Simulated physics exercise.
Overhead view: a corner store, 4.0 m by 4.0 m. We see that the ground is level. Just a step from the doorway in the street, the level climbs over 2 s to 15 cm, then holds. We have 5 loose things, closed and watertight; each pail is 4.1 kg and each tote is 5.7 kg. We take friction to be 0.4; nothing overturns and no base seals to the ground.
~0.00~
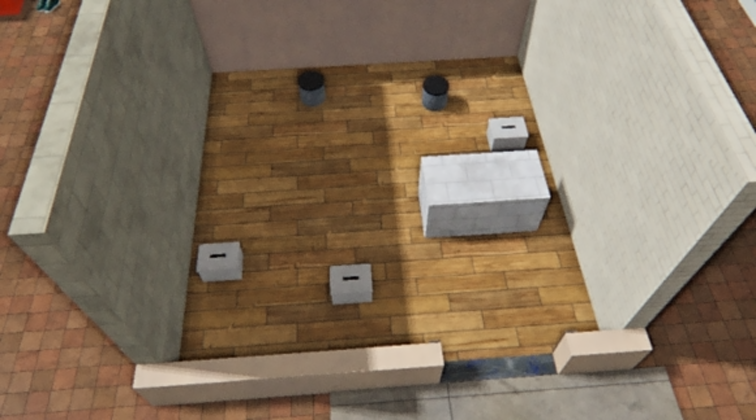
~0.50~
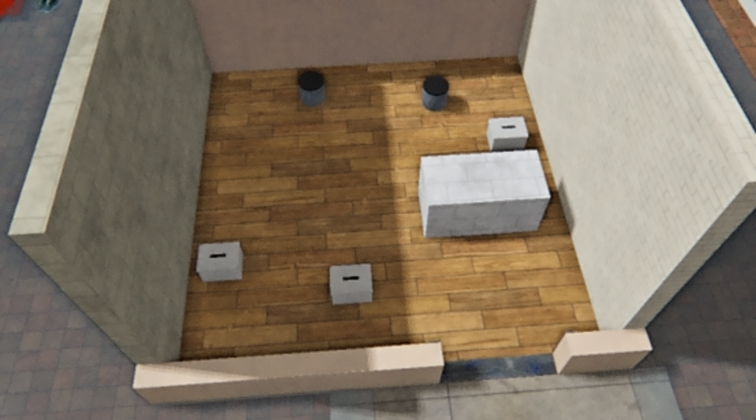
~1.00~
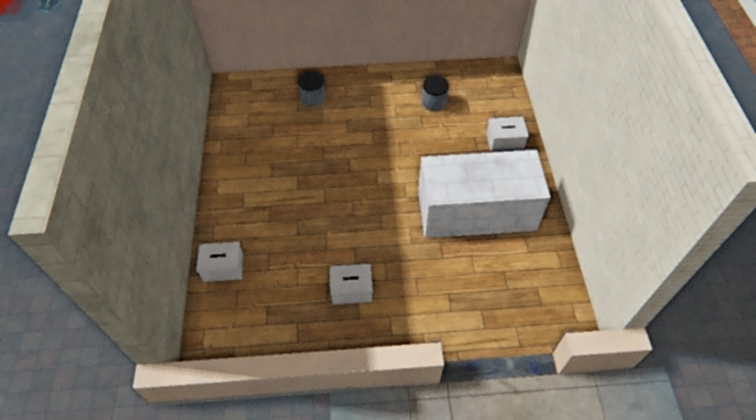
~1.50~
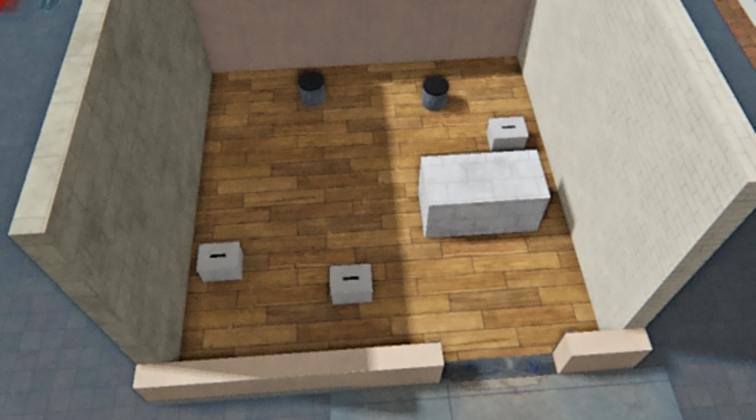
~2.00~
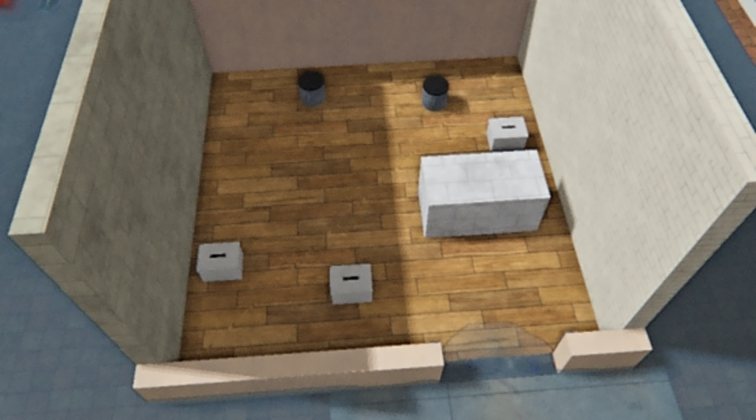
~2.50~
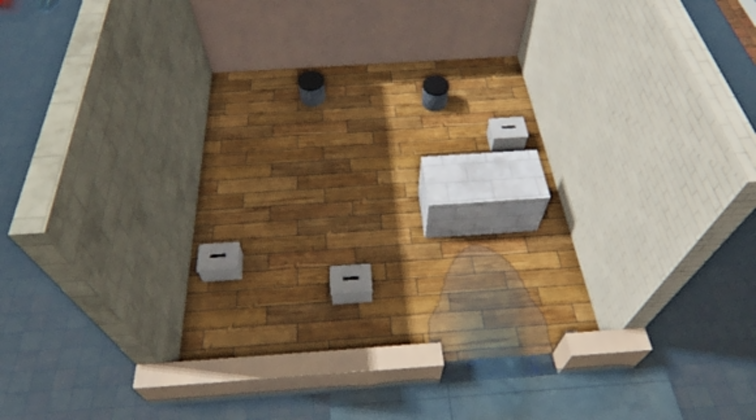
Water covers the paving outside a small walled store, then spreads through the doorway inside.
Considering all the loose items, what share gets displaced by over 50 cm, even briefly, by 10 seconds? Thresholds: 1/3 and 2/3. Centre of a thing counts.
Less than 1/3.
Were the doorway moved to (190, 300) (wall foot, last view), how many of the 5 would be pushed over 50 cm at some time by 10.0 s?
The answer would then be 2.
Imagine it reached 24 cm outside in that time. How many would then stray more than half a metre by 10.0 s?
In that case 4 of them.
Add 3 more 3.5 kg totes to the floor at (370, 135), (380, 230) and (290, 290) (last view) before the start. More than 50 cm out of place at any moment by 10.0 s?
Note: Item 1 below threshold; item 2 above threshold; item 3 below threshold.
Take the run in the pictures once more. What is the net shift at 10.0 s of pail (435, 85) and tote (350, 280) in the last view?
Respectively 0 and 30 centimetres.
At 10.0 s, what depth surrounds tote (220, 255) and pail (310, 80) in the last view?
Some 4 cm at the first, some 5 cm at the second.
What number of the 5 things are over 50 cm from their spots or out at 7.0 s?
It comes to 0.
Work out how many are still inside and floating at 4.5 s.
0 of them.
After 3.5 s 0 of 5 are over 50 cm from their spots; 0 afloat.
After 4.5 s 0 of 5 are over 50 cm from their spots; 0 afloat.
After 7.0 s 0 of 5 are over 50 cm from their spots; 0 afloat.
After 10.0 s 0 of 5 are over 50 cm from their spots, and 0 have been at some point; 0 afloat.
